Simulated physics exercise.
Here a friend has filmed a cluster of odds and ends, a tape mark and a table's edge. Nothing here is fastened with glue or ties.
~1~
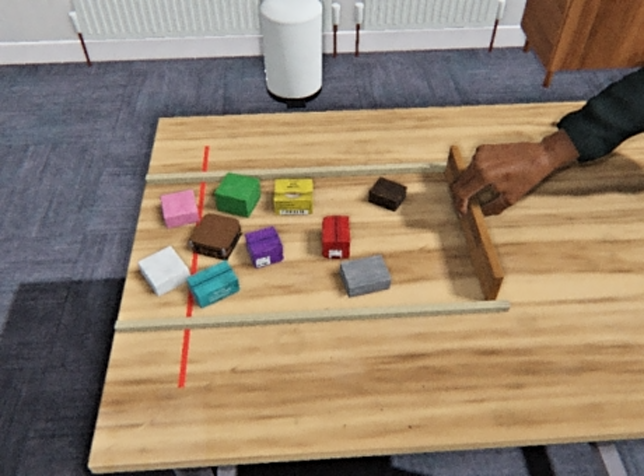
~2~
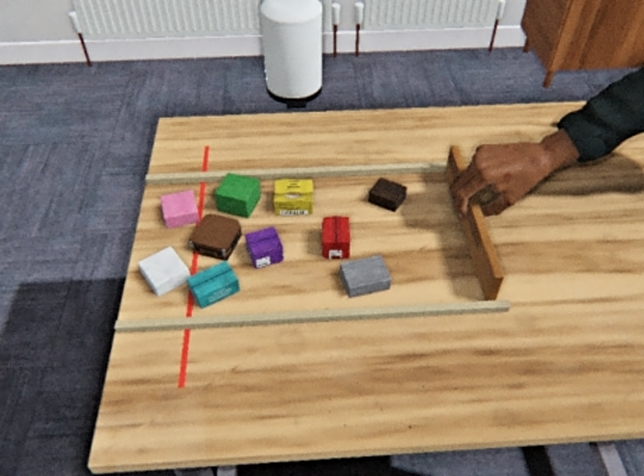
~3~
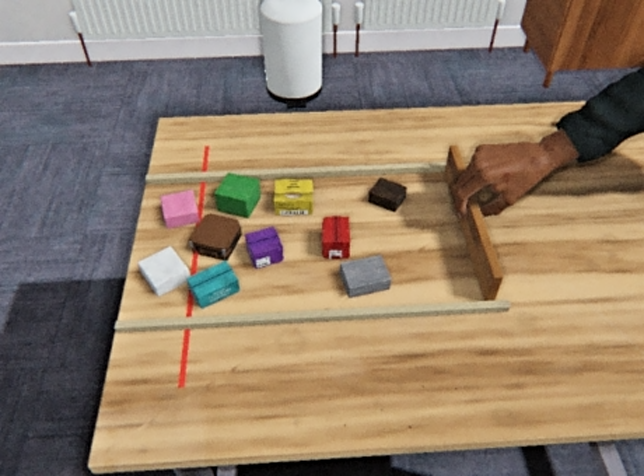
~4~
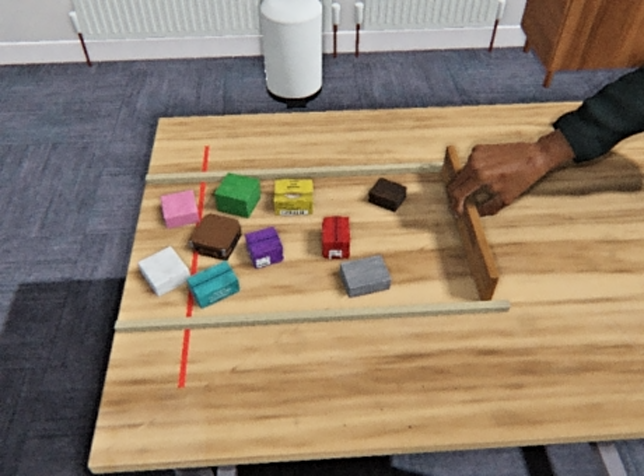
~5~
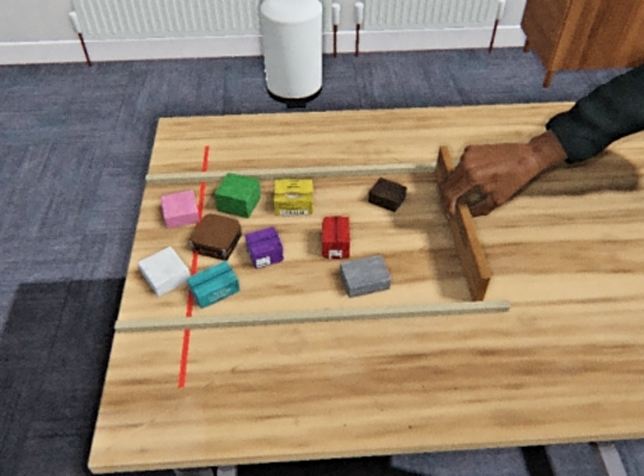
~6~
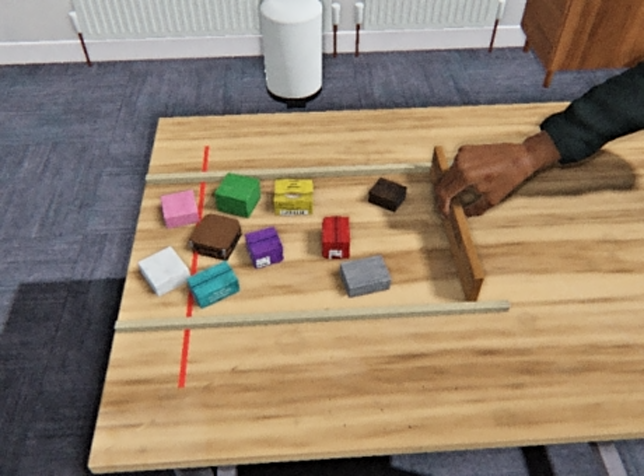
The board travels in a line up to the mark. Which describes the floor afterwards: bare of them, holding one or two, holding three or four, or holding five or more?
The floor is holding three or four.
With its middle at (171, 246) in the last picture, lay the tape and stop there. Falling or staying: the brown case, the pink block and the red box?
The brown case goes over; the pink block goes over; the red box is kept.
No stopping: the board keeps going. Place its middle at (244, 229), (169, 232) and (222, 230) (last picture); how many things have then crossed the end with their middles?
Taking the places in turn, the counts are 1, 7 and 2.
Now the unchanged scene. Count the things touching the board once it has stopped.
The count in contact is 3.
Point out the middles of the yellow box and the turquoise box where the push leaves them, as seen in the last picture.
In the last picture the first middle sits at (148, 203) and the other at (121, 304).
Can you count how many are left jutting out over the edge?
Tally: 2.
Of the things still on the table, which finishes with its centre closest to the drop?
Turquoise box.
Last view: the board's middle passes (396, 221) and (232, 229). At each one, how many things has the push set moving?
The first number is 1, the next one 10.
Soon after, none off yet; white block at rest near (165, 271); pink block at rest near (180, 209); brown case at rest near (217, 237).
In the end, the number that fall off is three or four; gone, green block, brown case, pink block and white block.
